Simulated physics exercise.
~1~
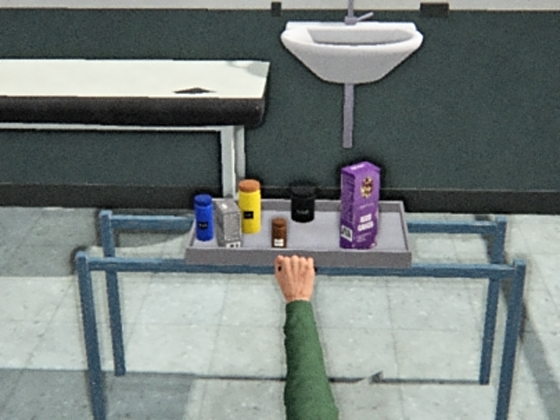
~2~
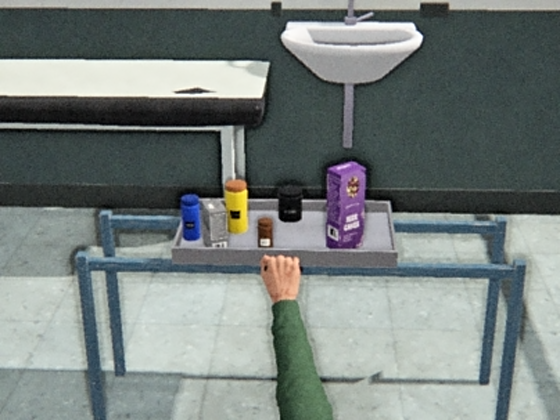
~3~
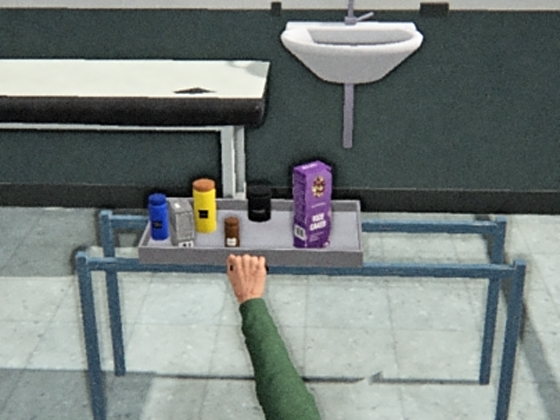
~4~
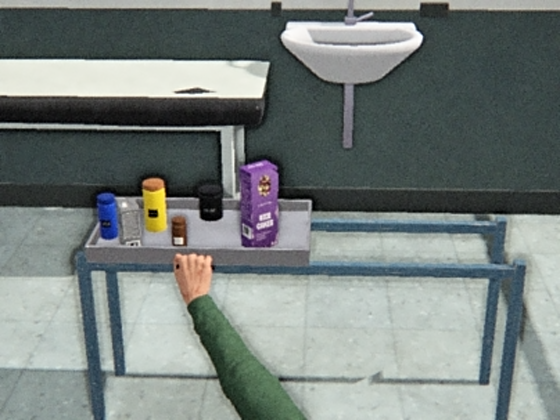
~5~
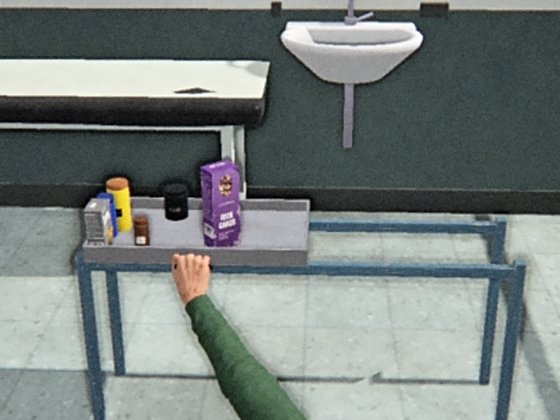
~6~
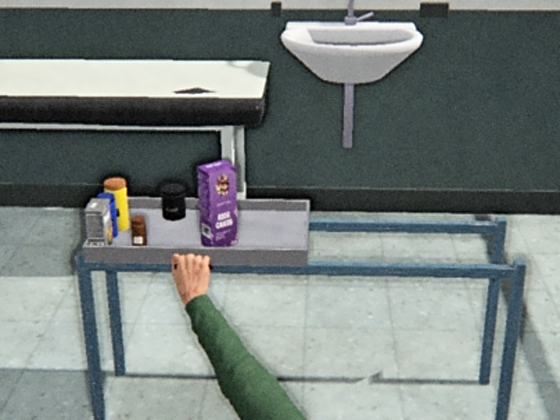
A tall purple carton stands toward the right of a grey, low-railed tray on a blue metal frame, seen from slightly above in a tiled room with a white sink and a bench behind. To its left are a black jar, a small brown shaker, a yellow jar, a grey packet and a blue shaker. A green-sleeved hand at the front edge moves left with the tray, slowly and then faster. The tray stops at the frame's left end, and the items slide farther left. They finish upright, with the blue shaker, packet and yellow jar crowded at the left end.
